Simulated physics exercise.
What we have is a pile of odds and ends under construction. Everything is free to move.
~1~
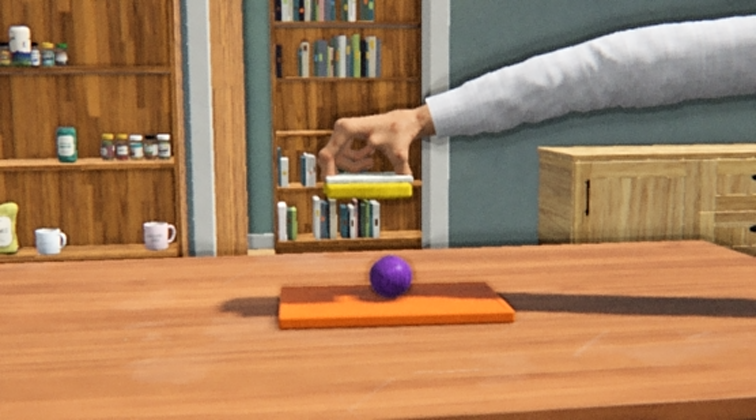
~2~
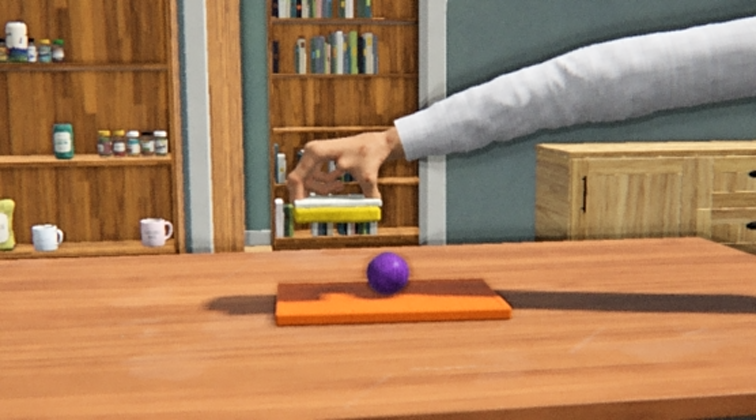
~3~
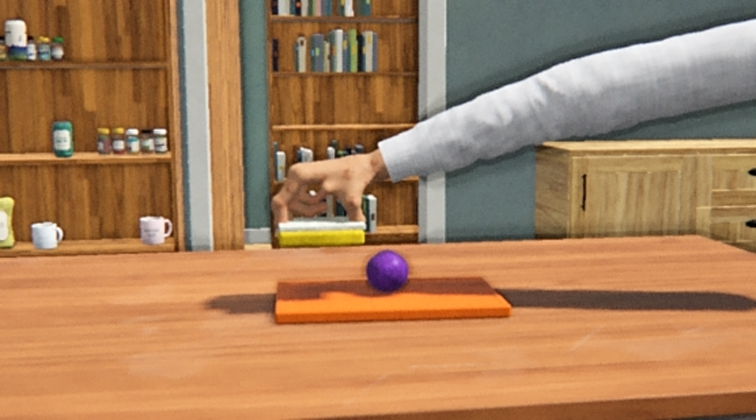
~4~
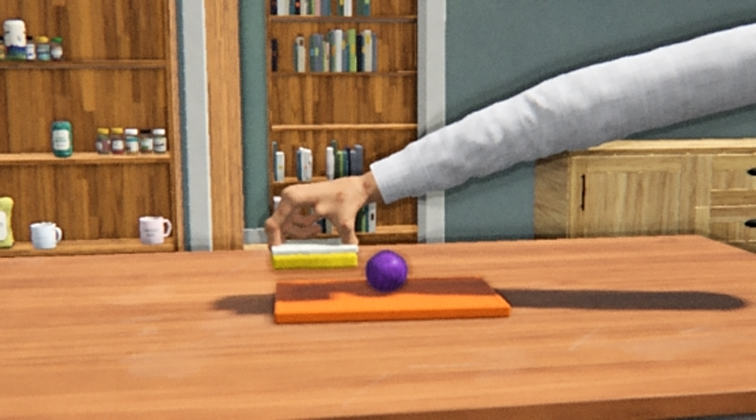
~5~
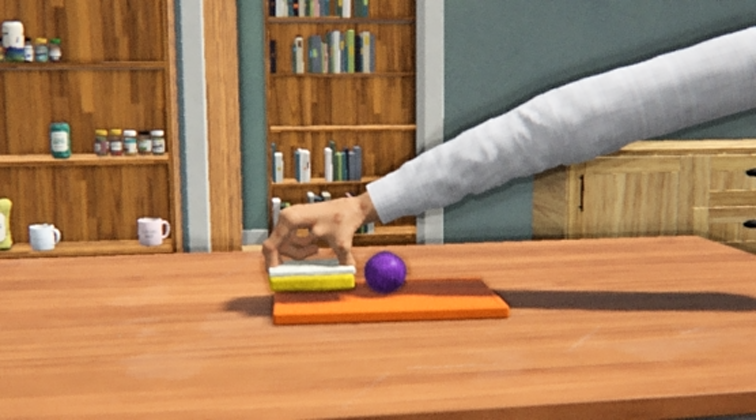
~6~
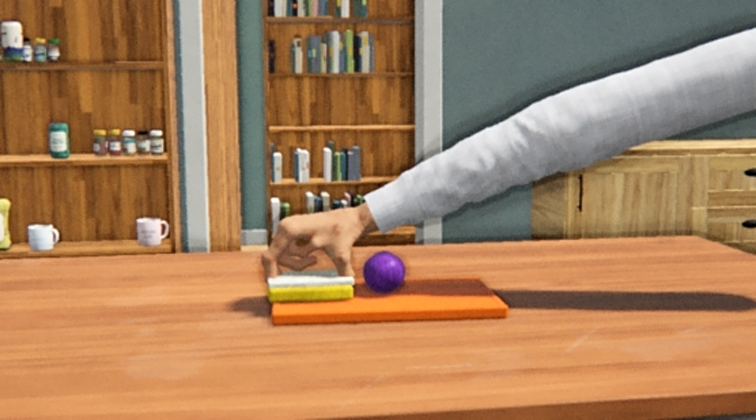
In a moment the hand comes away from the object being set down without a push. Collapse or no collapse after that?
No collapse.
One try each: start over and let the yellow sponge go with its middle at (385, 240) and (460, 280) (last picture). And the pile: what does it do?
Well, the first time it falls over, and the second time it stays steady.
Then, 0.50 s after the last picture, nothing has stirred.
Then, 1.30 s after the last picture, yellow sponge resting near (310, 286).
At rest, all 3 in place. Seen from the same camera at the end, yellow sponge near (310, 286). The pile holds.
